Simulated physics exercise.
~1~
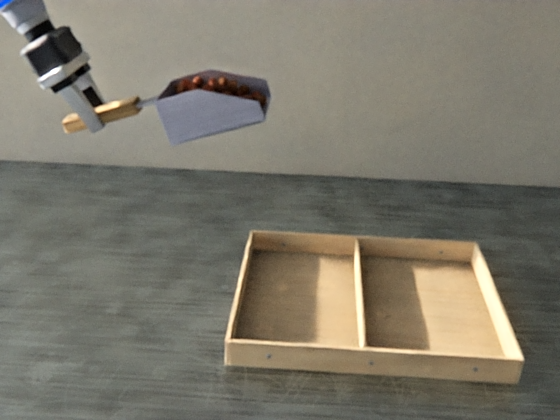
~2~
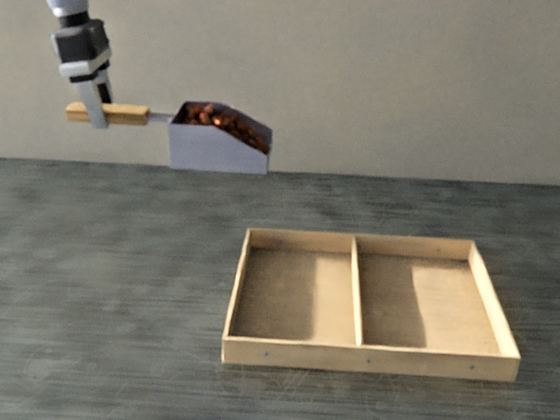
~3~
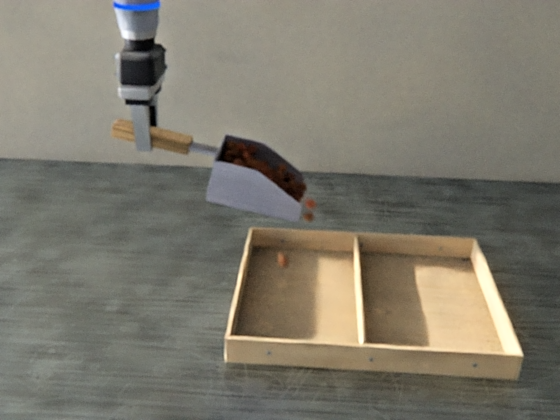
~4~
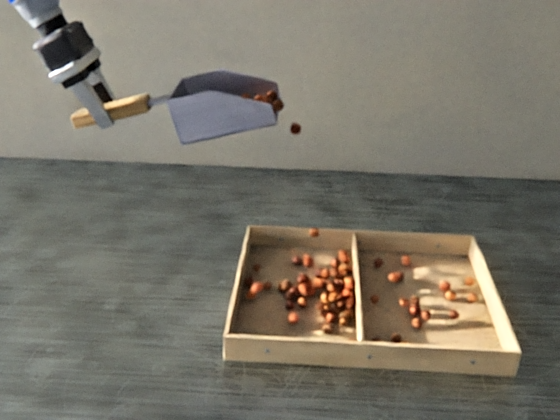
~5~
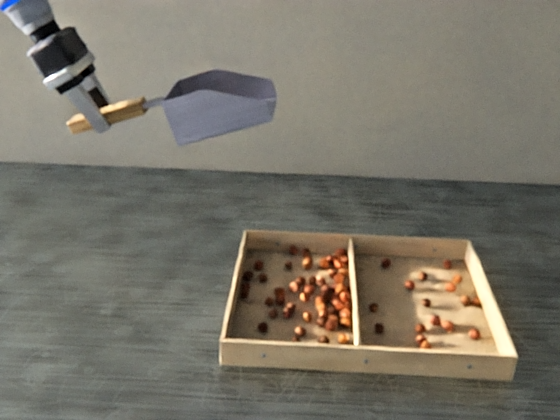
A robot arm holding a scoop of hazelnuts moved it right and down, tipped it forward over a divided wooden tray, then drew it back up as nuts scattered into both sections, most landing in the left one.
